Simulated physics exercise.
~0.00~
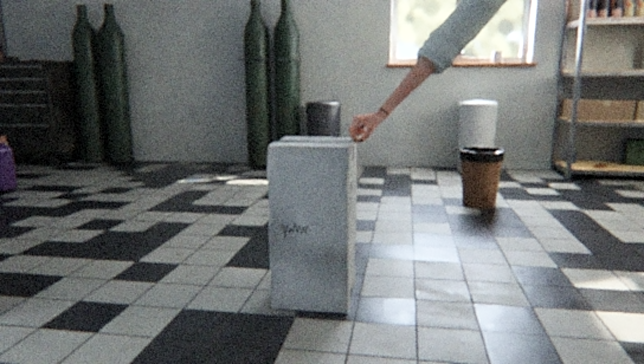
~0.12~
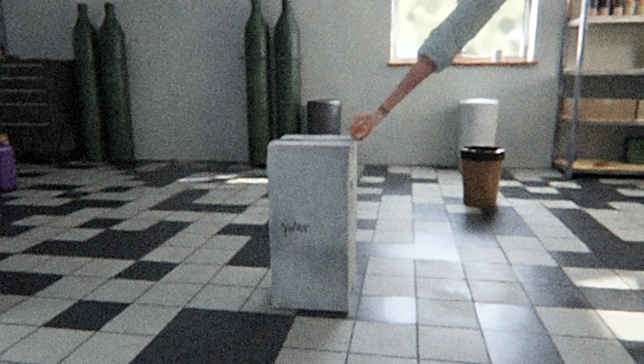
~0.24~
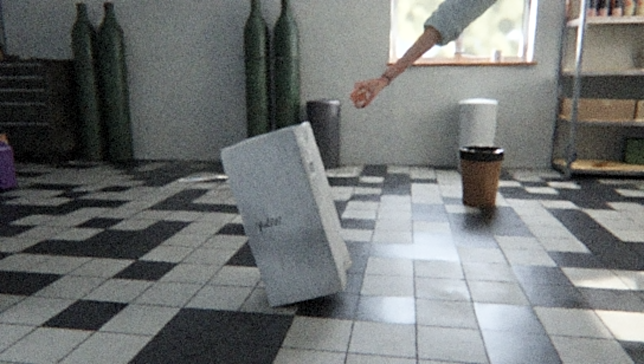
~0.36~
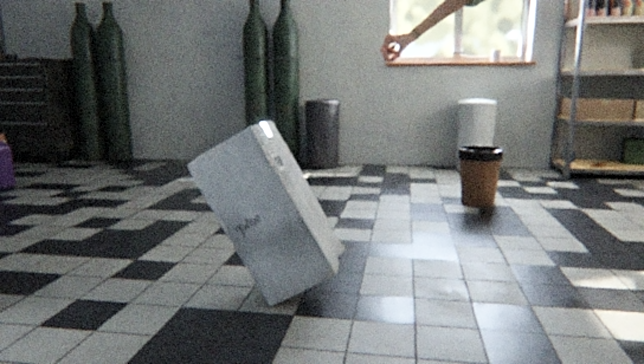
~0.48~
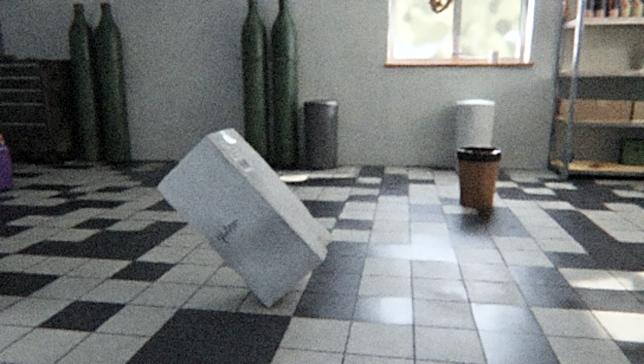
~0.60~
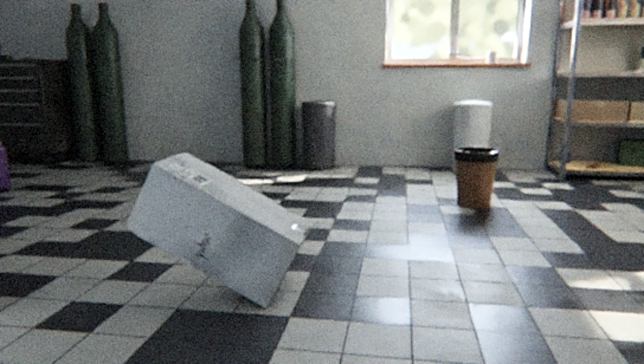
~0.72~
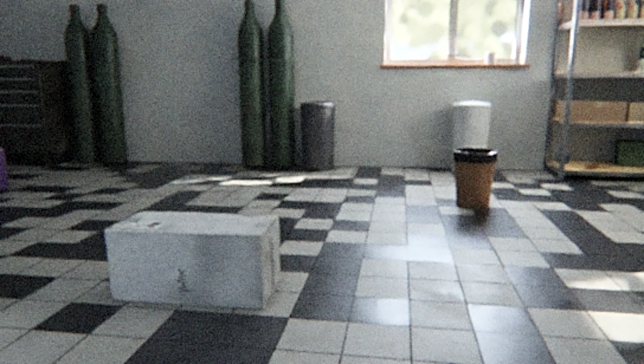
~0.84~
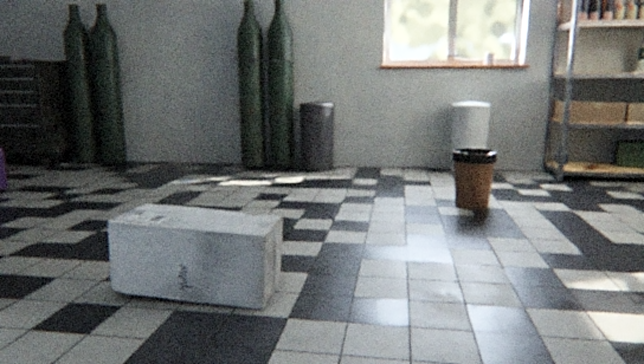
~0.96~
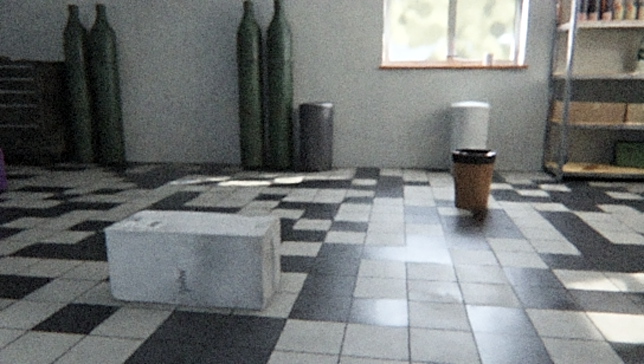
The video shows a hand touching the top of an upright white parcel on a checkered tile floor, then letting go and drawing back out of view as the parcel tips to the left, falls over, and ends up lying still on its side.
